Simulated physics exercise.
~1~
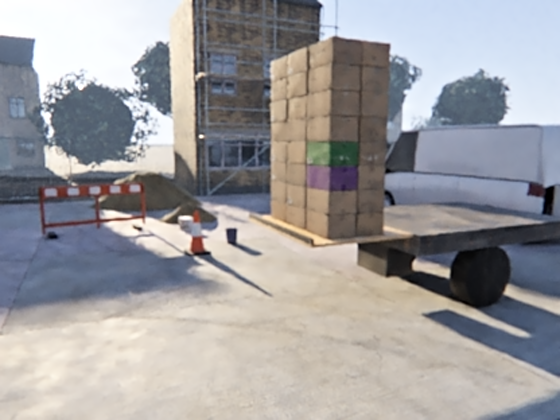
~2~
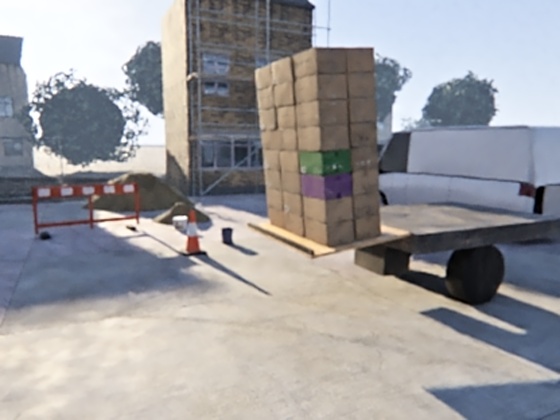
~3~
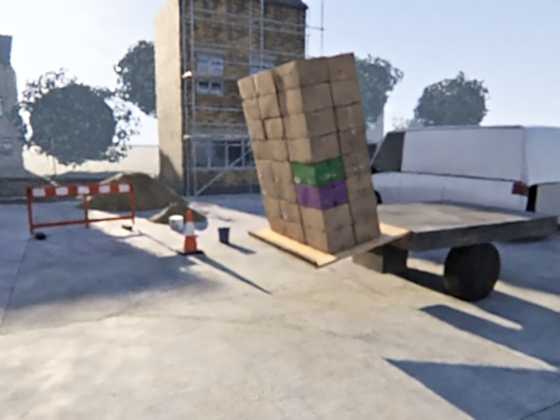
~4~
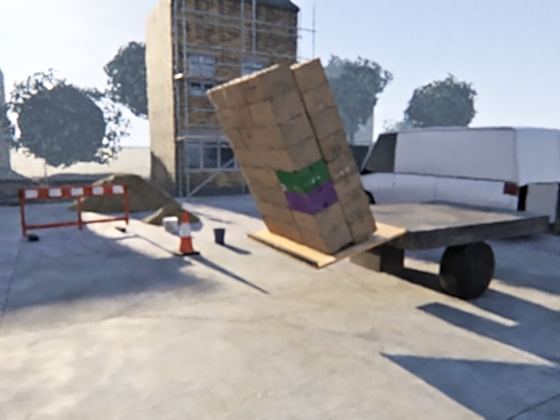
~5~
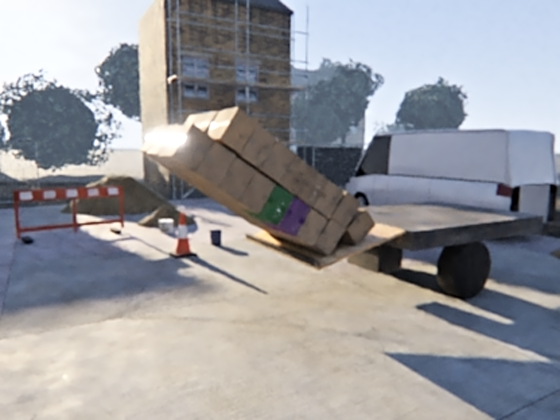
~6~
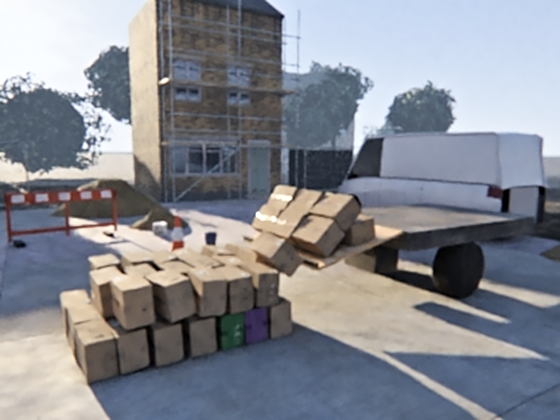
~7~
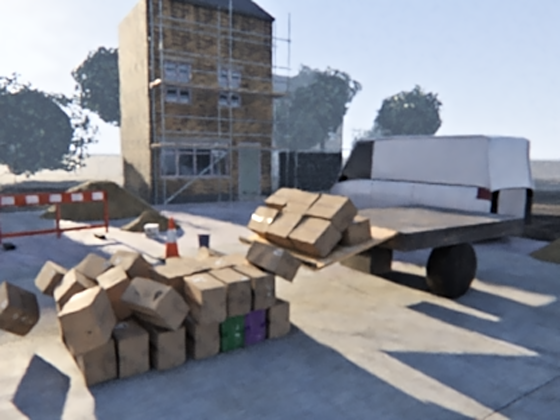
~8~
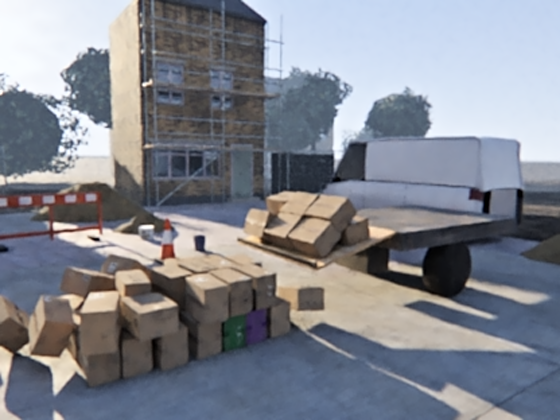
Tall stack of taped cartons toppling left off a tilting flatbed flap, spilling across the concrete, a few boxes staying aboard.
